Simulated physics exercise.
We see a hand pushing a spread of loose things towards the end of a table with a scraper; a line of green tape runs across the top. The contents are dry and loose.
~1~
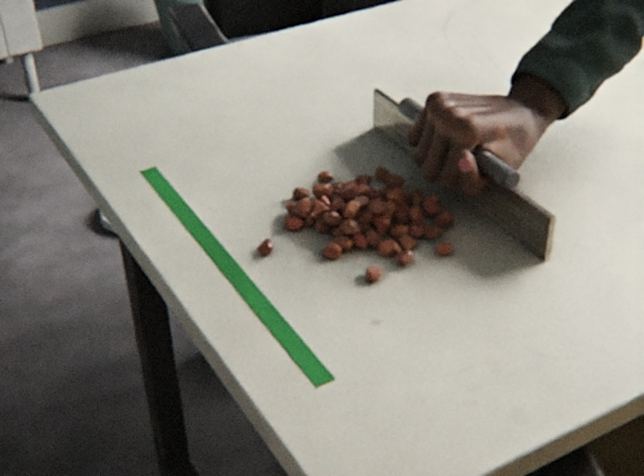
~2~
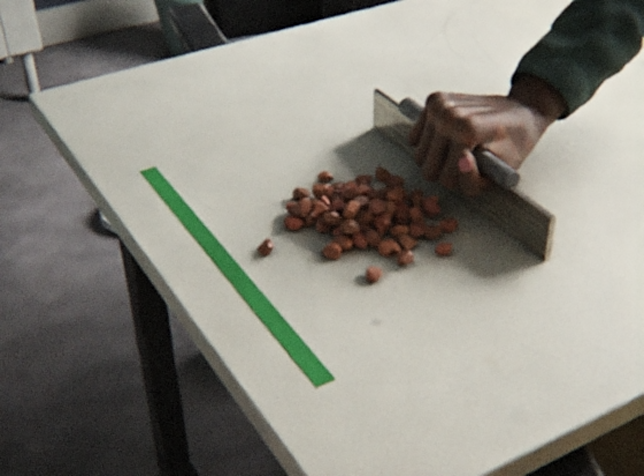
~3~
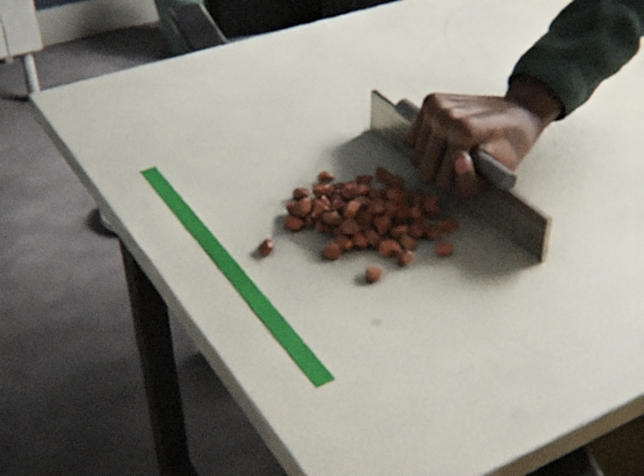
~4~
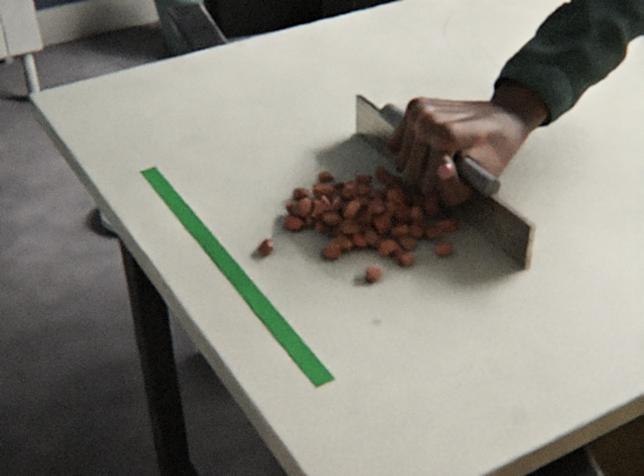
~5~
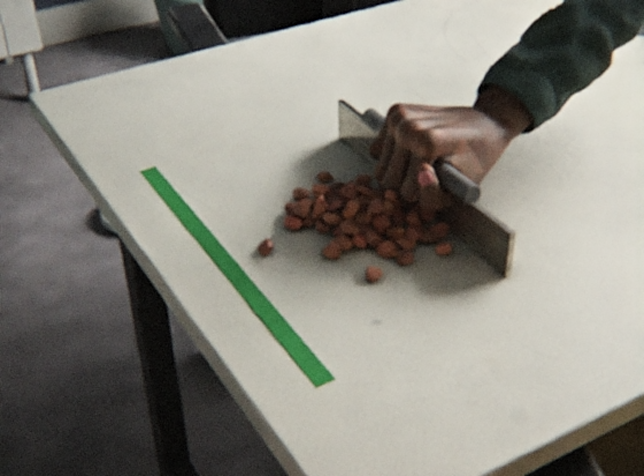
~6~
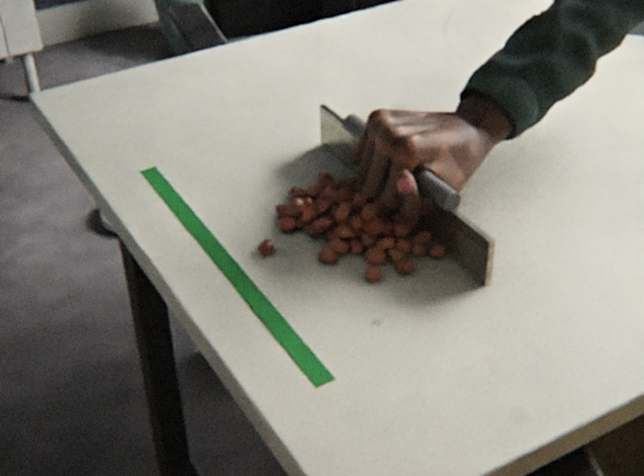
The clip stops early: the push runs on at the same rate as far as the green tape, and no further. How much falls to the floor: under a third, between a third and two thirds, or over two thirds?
Over the edge goes from one third to two thirds of it.
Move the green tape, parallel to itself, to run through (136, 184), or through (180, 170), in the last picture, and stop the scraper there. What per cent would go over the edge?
In turn 70 and 10 in a hundred.
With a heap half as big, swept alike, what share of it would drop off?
Roughly 30 in a hundred.
Soon after the last picture, scraper still moving, near (307, 196); heap all on the table, its front near (214, 265).
A little later, scraper stopped at the green tape; heap about a quarter over the edge.
Later still, scraper stopped at the green tape; heap about half over the edge.
At rest, scraper stopped at the green tape; heap about half over the edge.
